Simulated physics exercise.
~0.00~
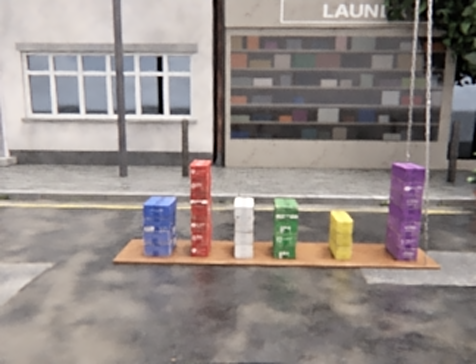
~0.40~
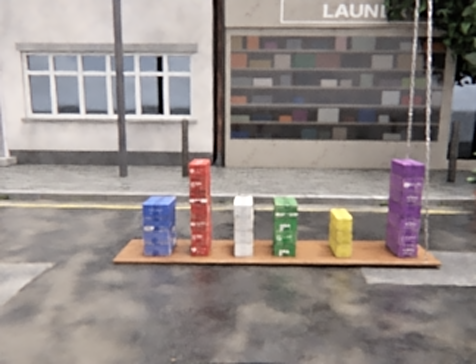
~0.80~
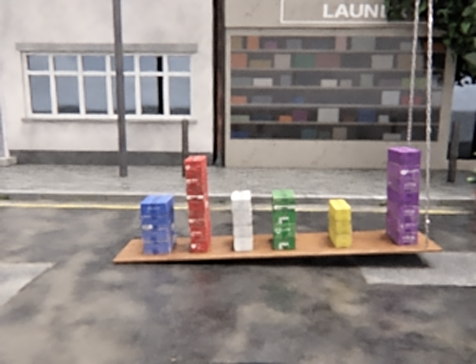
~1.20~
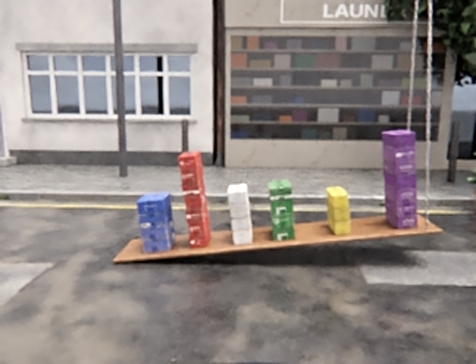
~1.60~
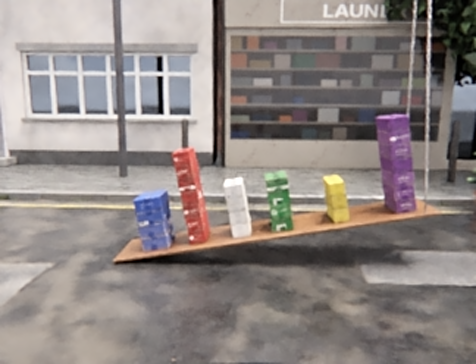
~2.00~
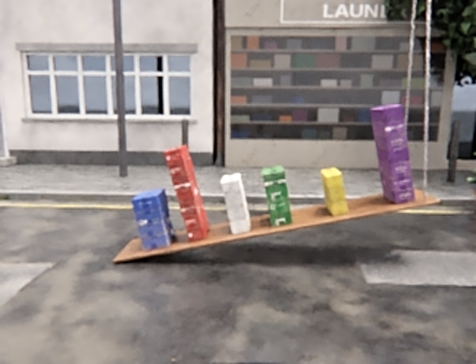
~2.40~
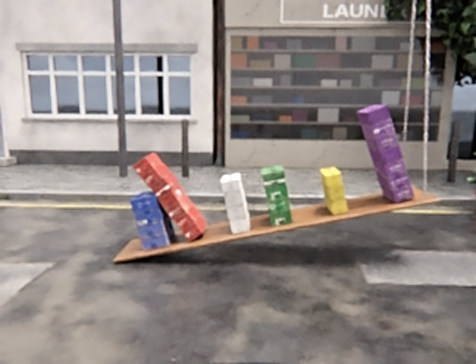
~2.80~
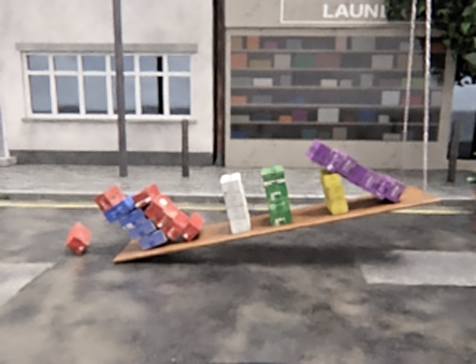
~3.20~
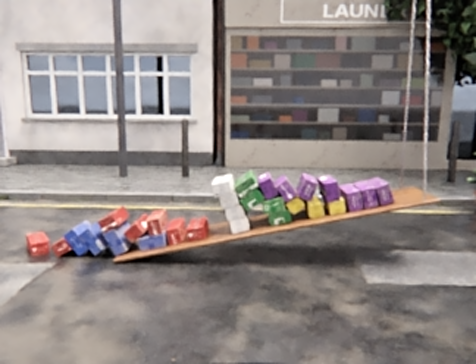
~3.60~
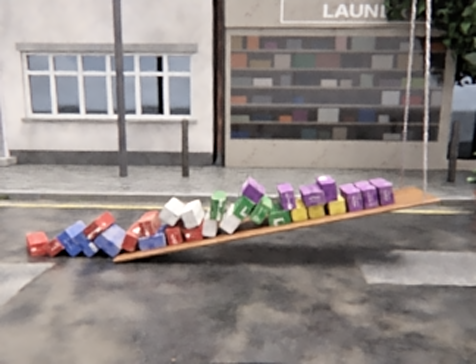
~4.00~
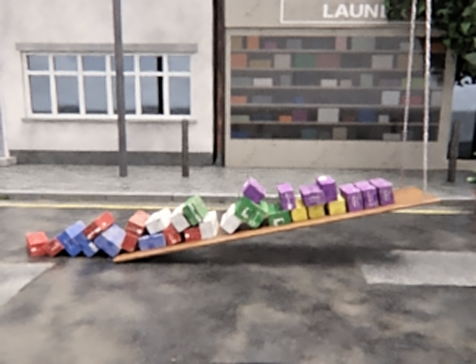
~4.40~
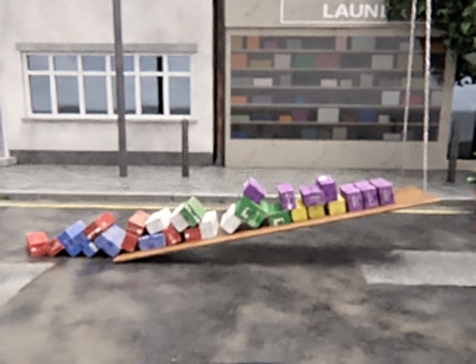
A plank's right end rises, and its coloured box stacks topple leftward into a jumbled row.
